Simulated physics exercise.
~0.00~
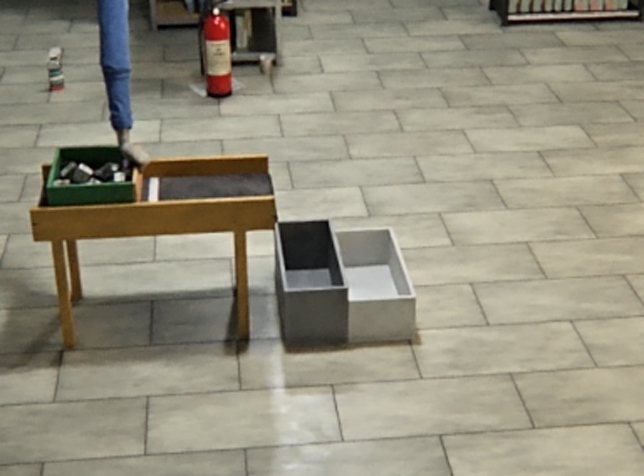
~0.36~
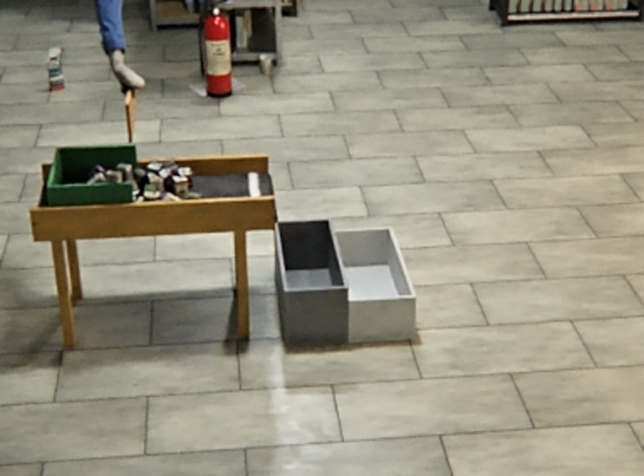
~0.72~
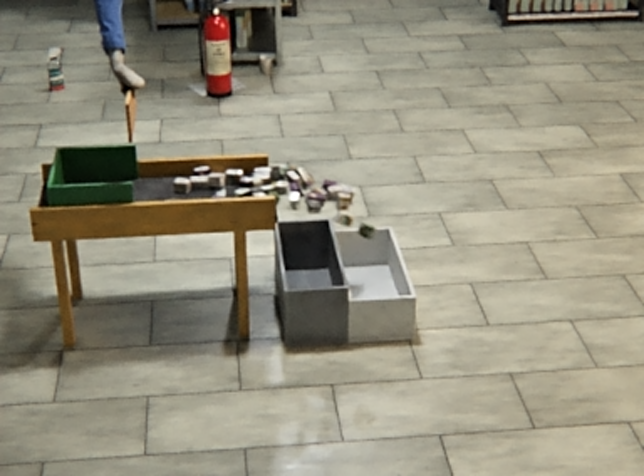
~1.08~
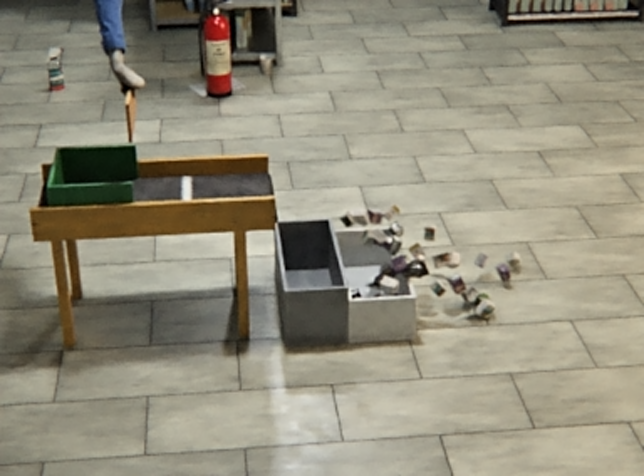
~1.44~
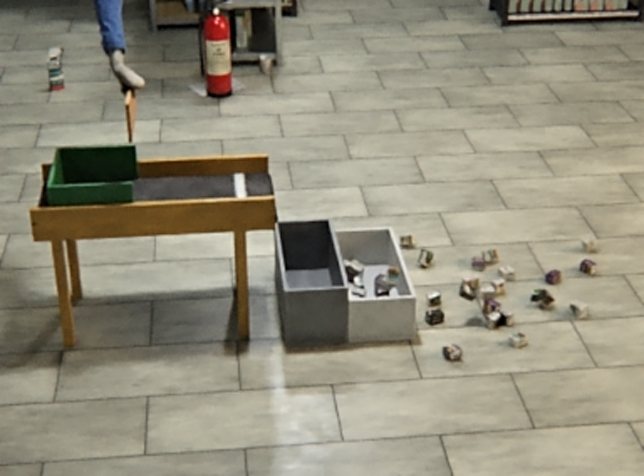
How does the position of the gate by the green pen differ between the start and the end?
At the start the gate stands down on the belt at the right side of the green pen, and at the end the gloved hand holds it up in the air above the belt.
